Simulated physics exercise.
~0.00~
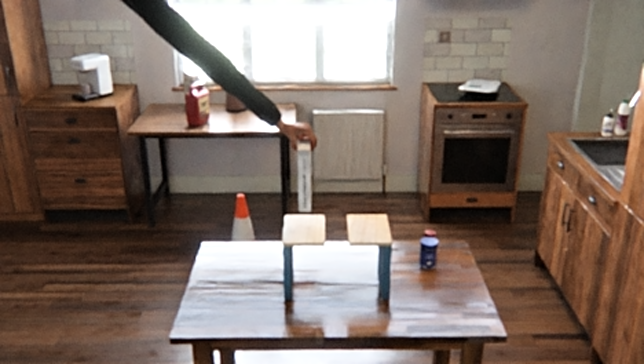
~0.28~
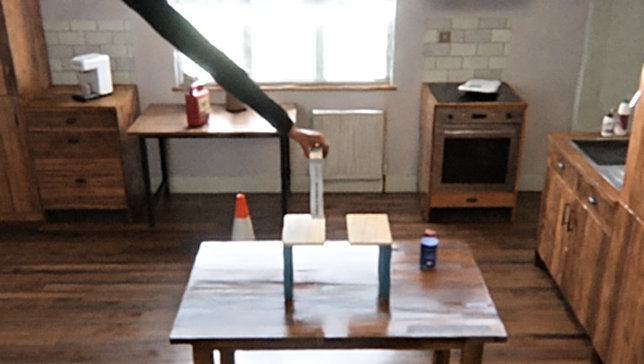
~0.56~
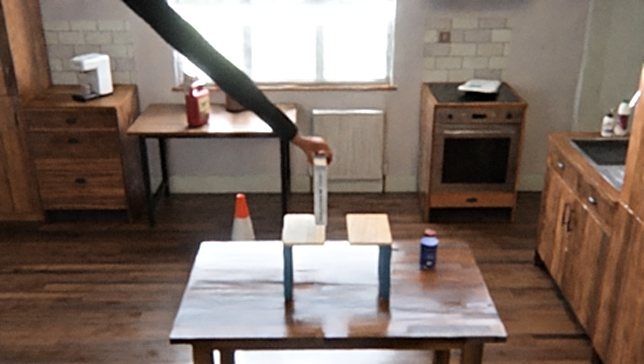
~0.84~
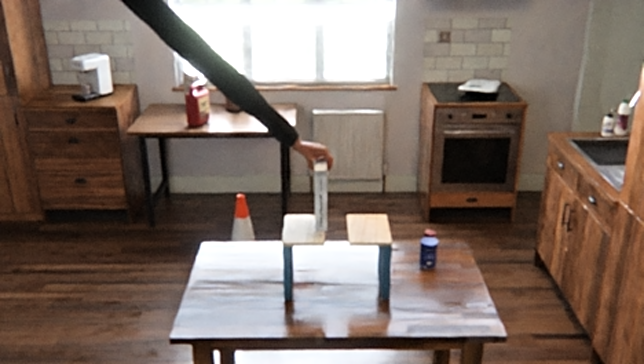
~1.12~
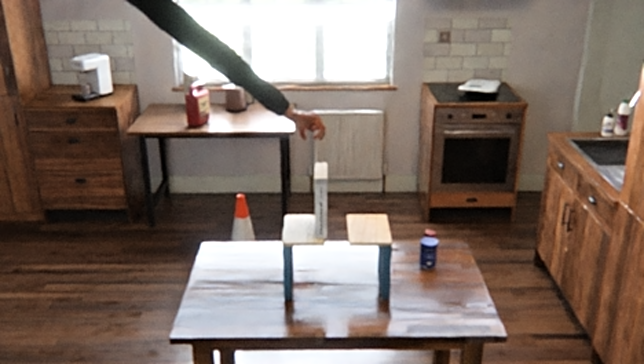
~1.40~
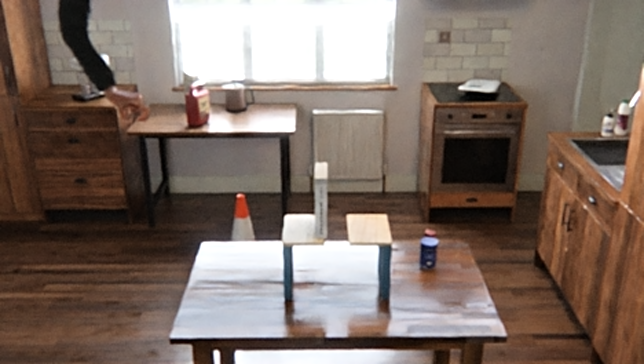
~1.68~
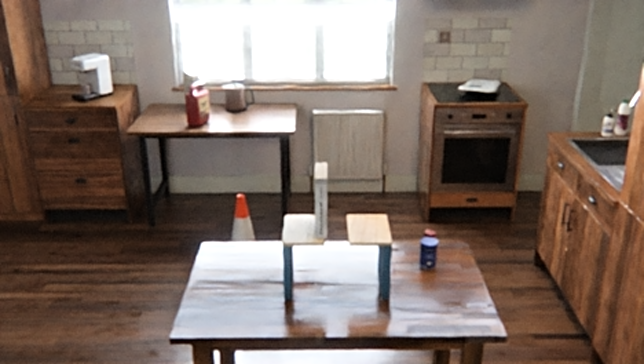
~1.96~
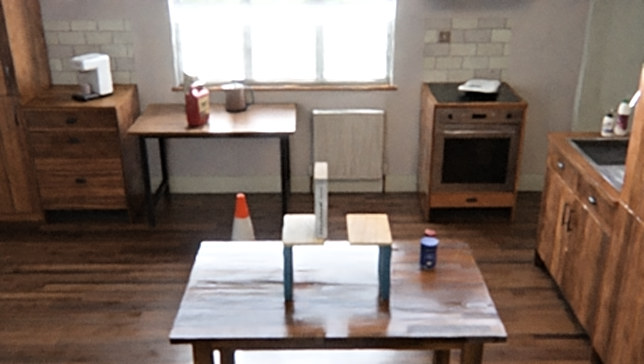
Arm lowering a white book upright at the gap in a small stand, releasing it and withdrawing left, book staying upright.
